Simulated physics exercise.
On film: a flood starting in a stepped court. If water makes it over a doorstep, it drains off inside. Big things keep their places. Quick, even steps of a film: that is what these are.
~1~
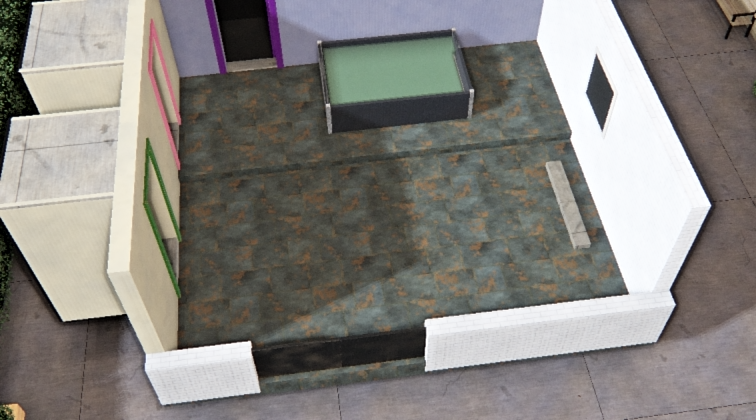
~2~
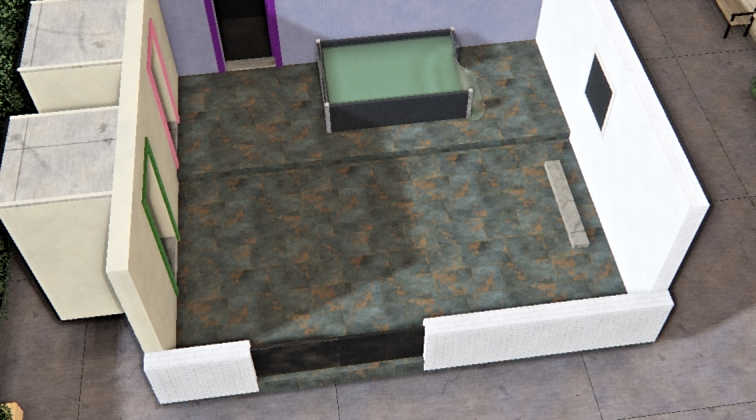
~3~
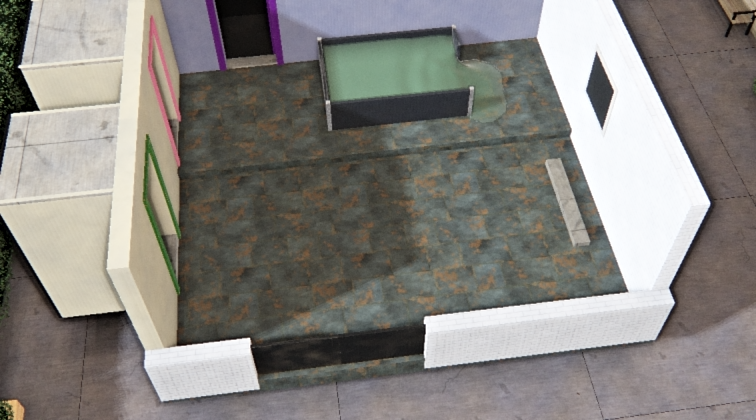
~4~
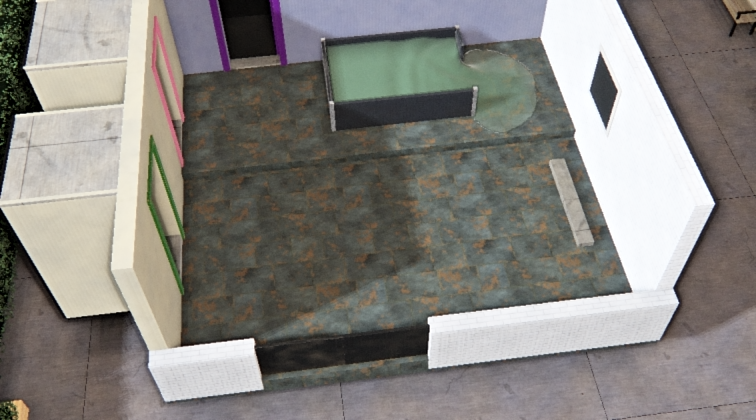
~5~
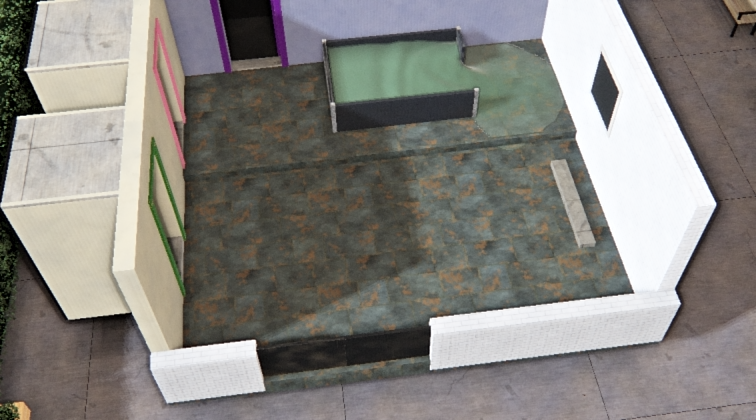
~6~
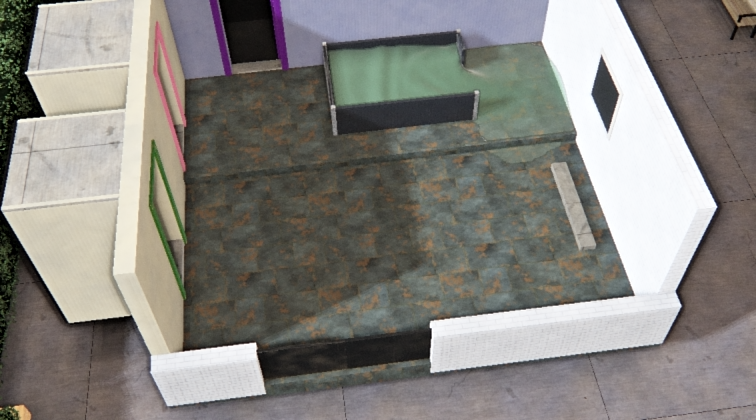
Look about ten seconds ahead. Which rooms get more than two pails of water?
In the end the green door will keep to two buckets; the pink door will keep to two buckets; the purple door will keep to two buckets.
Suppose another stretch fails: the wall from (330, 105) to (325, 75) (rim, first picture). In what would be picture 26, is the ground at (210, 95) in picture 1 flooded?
Result: Reached.
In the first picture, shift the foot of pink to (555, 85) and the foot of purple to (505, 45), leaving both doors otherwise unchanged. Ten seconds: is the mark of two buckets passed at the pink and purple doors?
The pink door overflows, and the purple door overflows.
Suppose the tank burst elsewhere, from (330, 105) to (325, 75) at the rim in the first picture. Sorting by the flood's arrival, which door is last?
Answer: The green one.
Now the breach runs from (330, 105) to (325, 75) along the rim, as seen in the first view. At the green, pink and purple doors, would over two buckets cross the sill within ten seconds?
Green stays within it, pink exceeds the limit, purple exceeds the limit.
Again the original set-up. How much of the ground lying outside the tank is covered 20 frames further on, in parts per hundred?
About 35 percent.
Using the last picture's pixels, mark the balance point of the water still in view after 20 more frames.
Roughly (476, 122).
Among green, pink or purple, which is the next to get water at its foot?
First comes the purple-painted one.
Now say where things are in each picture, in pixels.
Still water in the water tank at (393, 70), in the first picture.
The front is at (478, 116), out from the gap at (460, 87), in the second picture.
The front is at (500, 112), out from the gap at (461, 86), in the third picture.
Water pours out at (465, 87) and has run to (526, 72), in the fourth picture.
Water pours out at (466, 88) and has run to (555, 72), in the fifth picture.
Water pours out at (466, 90) and has run to (574, 124), in the sixth picture.
A moment on, water covers 10 % of the floor; the green door not reached, the pink door not reached, the purple door not reached.
Next, water covers 20 % of the floor; the green door not reached, the pink door not reached, the purple door not reached.
Then, water covers 35 % of the floor; the green door not reached, the pink door not reached, the purple door not reached.
Later, water covers 55 % of the floor; the green door not reached, the pink door wet at the sill, nothing in, the purple door wet at the sill, nothing in.
In the end, water covers 80 % of the floor; the green door wet at the sill, nothing in, the pink door wet at the sill, nothing in, the purple door wet at the sill, nothing in.
